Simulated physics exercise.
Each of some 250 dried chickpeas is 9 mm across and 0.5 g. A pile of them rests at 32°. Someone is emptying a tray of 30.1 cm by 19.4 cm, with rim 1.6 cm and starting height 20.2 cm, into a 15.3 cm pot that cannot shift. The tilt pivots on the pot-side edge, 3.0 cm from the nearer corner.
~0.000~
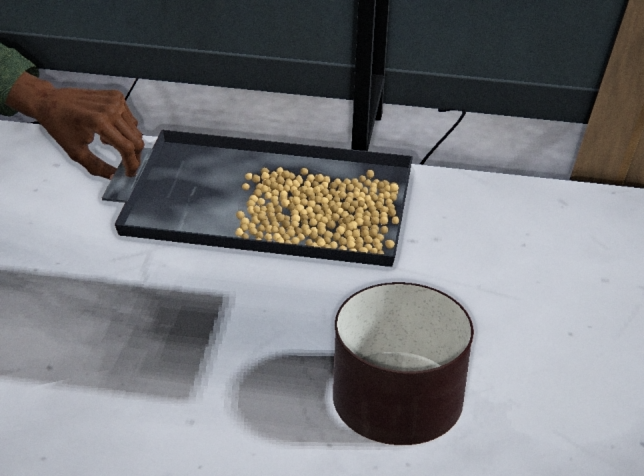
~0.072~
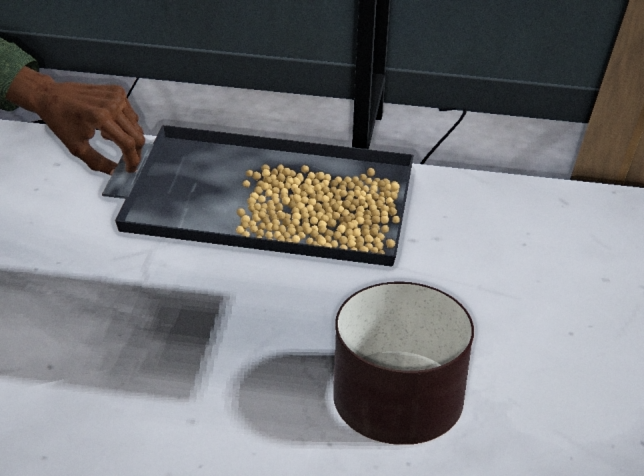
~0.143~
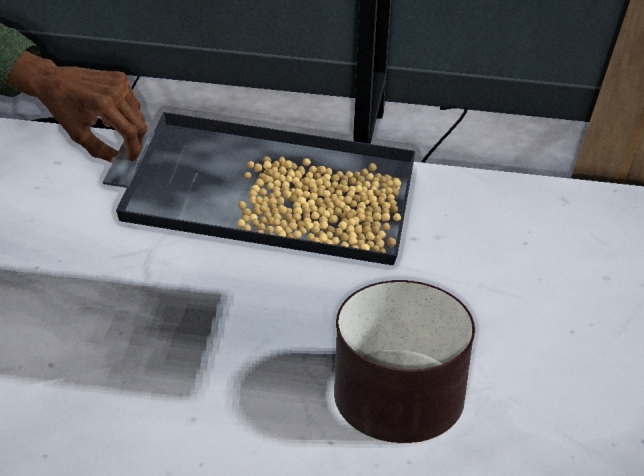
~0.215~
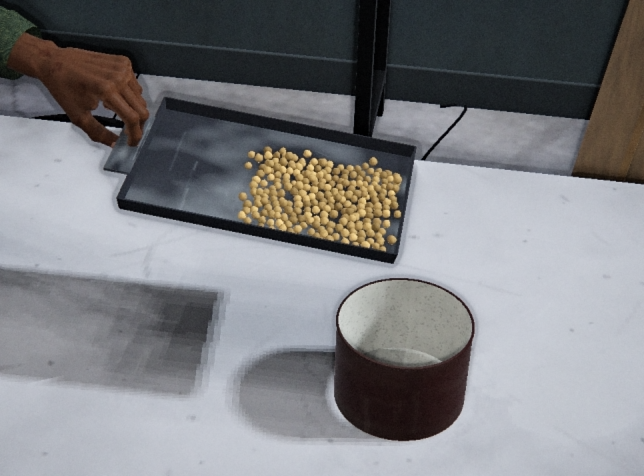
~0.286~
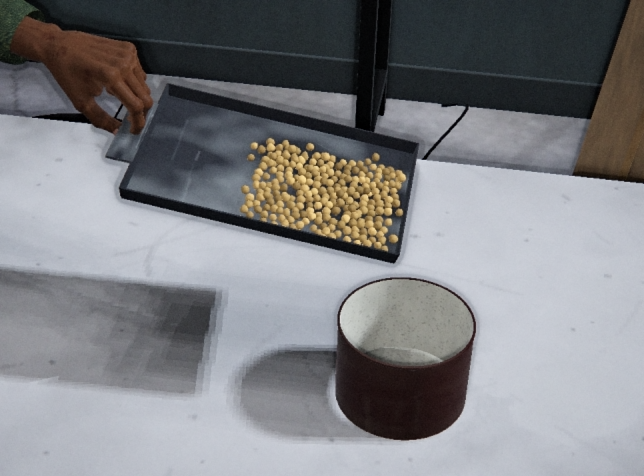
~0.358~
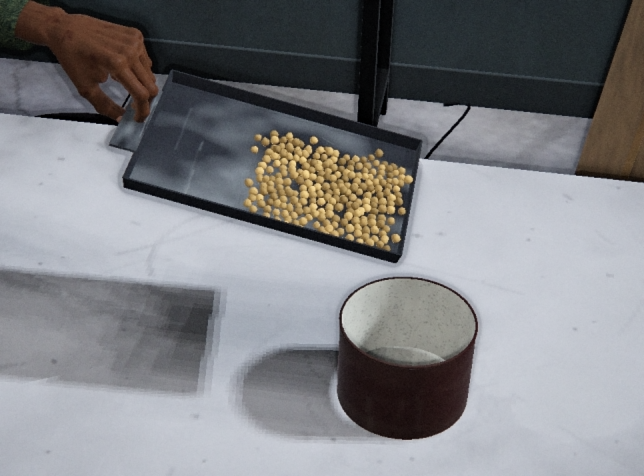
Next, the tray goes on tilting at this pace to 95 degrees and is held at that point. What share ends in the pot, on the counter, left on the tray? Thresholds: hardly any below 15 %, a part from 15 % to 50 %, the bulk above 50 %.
Pot: A majority. Counter: A low amount. Tray: A low amount.
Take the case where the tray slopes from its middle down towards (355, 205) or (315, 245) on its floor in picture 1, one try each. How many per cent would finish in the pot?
That would be close to 45 per cent, then close to 85 per cent.
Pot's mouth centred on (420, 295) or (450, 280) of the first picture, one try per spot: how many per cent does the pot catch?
Around 60 per cent, then around 25 per cent.
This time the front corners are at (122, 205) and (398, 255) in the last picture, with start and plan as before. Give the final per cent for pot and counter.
That works out as pot 65 and counter 30.
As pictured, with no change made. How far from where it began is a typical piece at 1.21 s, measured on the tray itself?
Roughly 2 cm.
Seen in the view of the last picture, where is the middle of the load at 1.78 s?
Look near (397, 180) in the last picture.
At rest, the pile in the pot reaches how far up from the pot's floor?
Around 3.0 cm above the floor.
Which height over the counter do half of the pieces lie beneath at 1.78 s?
Some 28 cm.
After 1.21 s, tilt 51 degrees; the tray holds 100 %, the pot 0 %.
After 1.78 s, tilt 77 degrees; the tray holds 95 %, the pot 5 %.
Then, at 2.40 s, tilt 95 degrees; the tray holds 15 %, the pot 70 %.
In the end, at 3.4 s, pot 90 %, counter 5 %, tray 0 %.
